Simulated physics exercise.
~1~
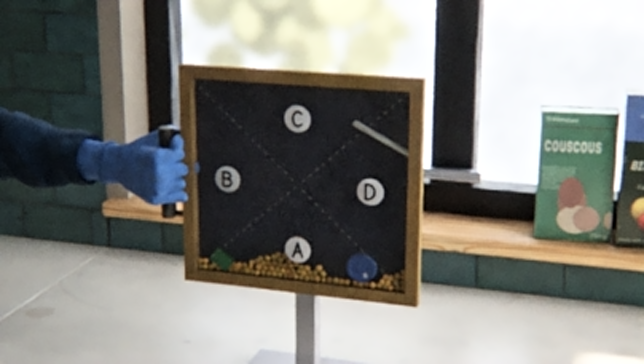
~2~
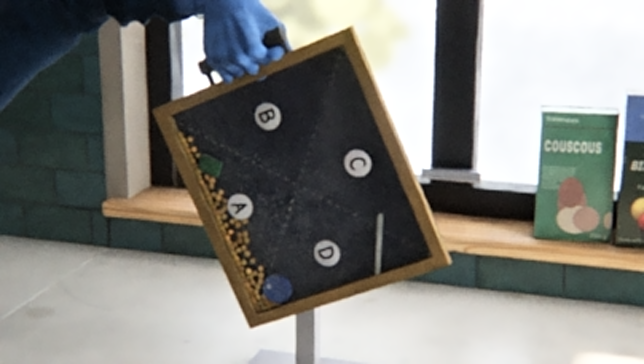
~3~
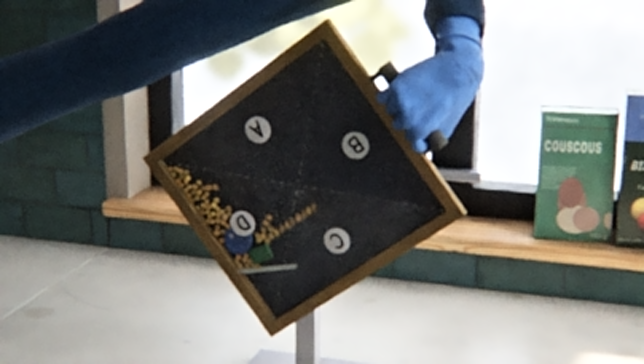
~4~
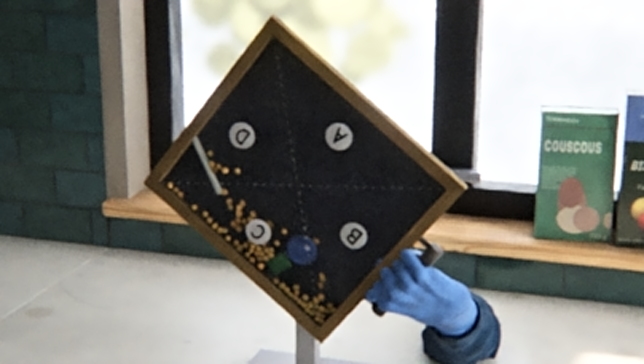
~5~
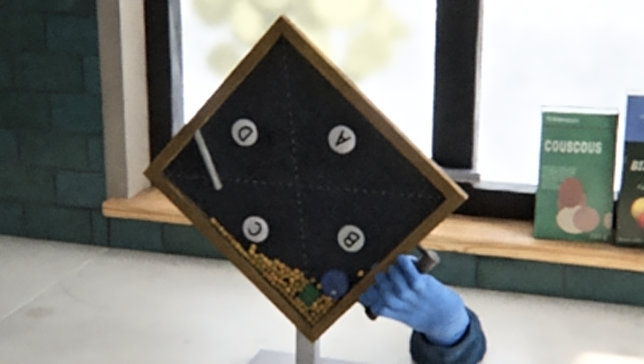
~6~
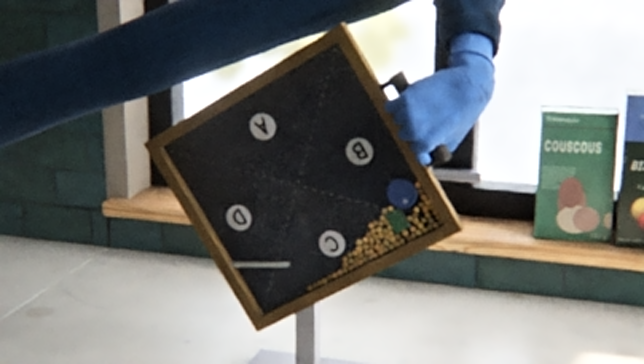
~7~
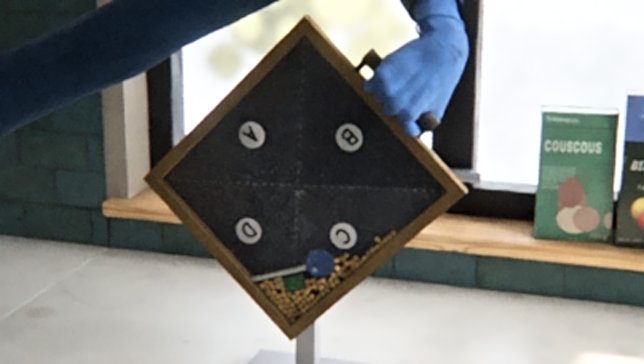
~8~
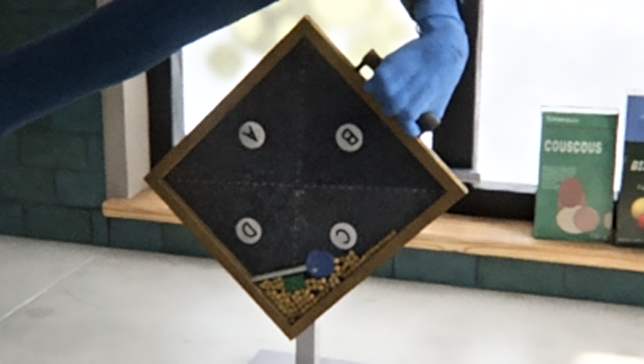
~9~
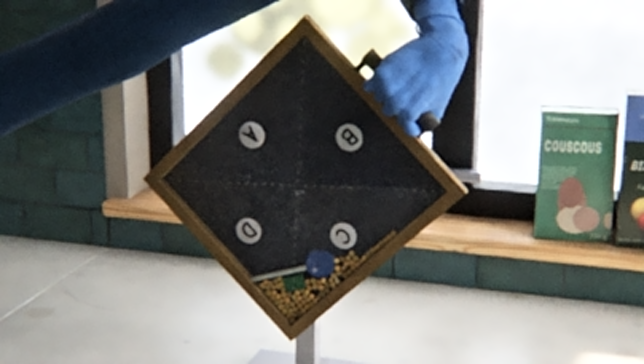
A square, wood-framed black tray marked with the letters A, B, C and D stands on edge on a pale counter, seen from the front before a bright window and dark green tiles. Small golden beads, a green block and a blue disc lie along its bottom, while a pale strip sits upper right. A blue-gloved hand turns the tray clockwise well past upside down, and the contents tumble around inside. After a pause, the hand swings it partway back. It stops corner-down, the beads, block and disc resting still in the bottom corner below C and D.
